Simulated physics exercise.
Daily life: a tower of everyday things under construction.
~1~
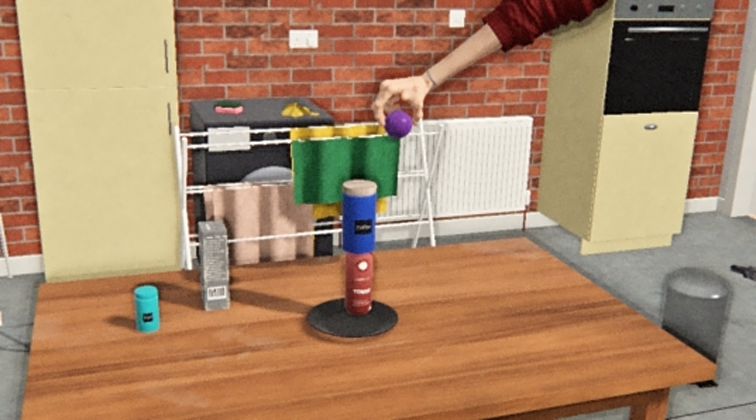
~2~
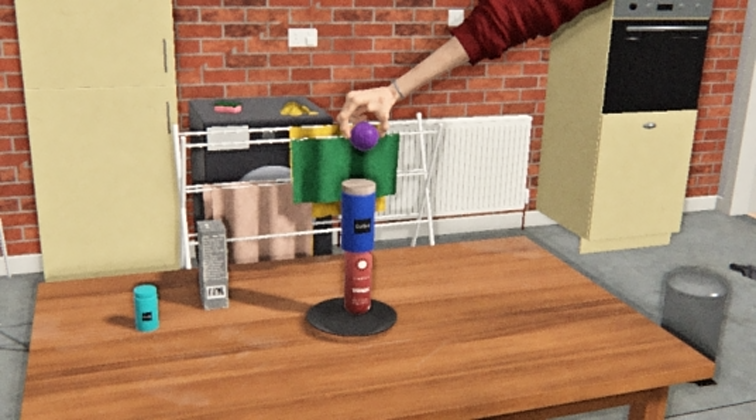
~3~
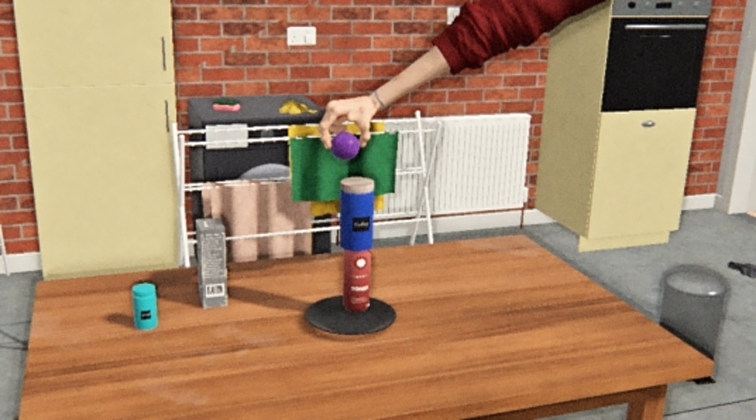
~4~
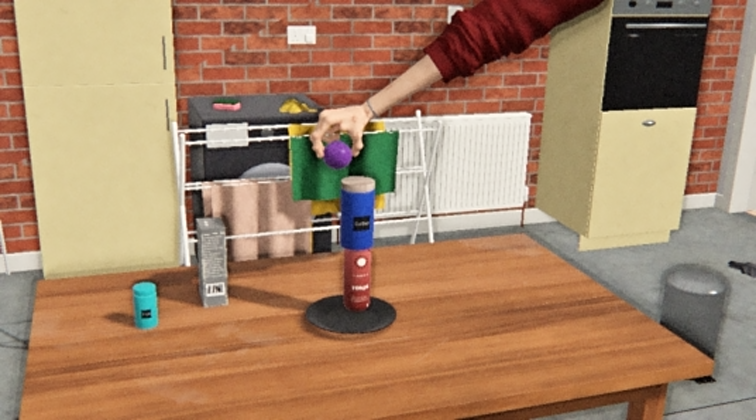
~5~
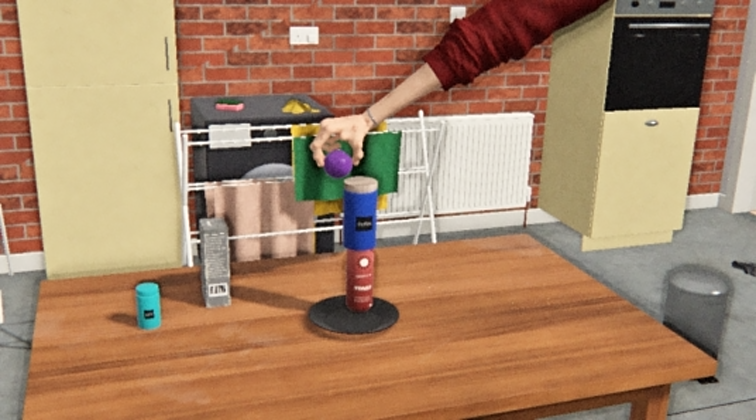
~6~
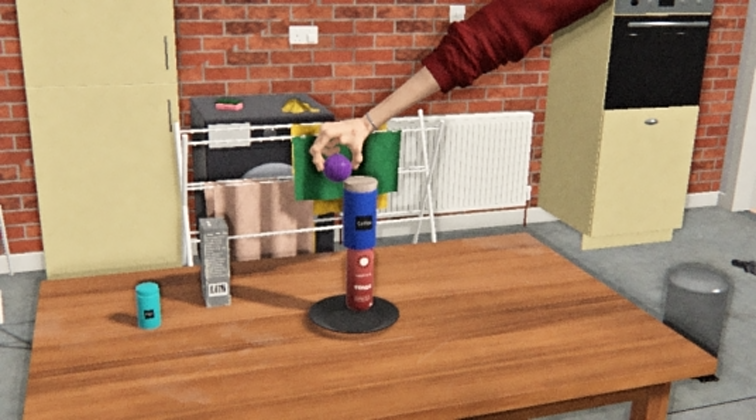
A hand holding a purple onion moves left and lowers it to the top of a blue jar stacked on a red can on a black plate, while a turquoise shaker and grey carton stand on the wooden table.
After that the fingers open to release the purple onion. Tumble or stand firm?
It doesn't stay upright.
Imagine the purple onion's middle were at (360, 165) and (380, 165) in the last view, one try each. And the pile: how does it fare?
Case 1: Stable. Case 2: Collapse.
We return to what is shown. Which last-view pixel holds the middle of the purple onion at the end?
Roughly pixel (292, 313) in the last picture.
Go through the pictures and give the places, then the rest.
The first picture shows on its way; purple onion (398, 124); turquoise shaker (147, 309).
The second picture shows on its way; purple onion (364, 136); blue jar (358, 216).
The third picture shows on its way; purple onion (345, 146); black plate (351, 318).
The fourth picture shows on its way; purple onion (337, 155); grey carton (212, 262).
The fifth picture shows on its way; purple onion (337, 164); red can (360, 276).
The sixth picture shows set down, still held; purple onion (337, 168); turquoise shaker (148, 306).
Then, 0.30 s after the last picture, purple onion now fallen.
Then, 0.40 s after the last picture, things are still on the move.
Then, 0.70 s after the last picture, as before.
Then, 1.90 s after the last picture, nothing new.
At rest, fallen, purple onion; the other 5 in place. Seen from the same camera at the end, purple onion near (292, 313). The pile loses its balance.
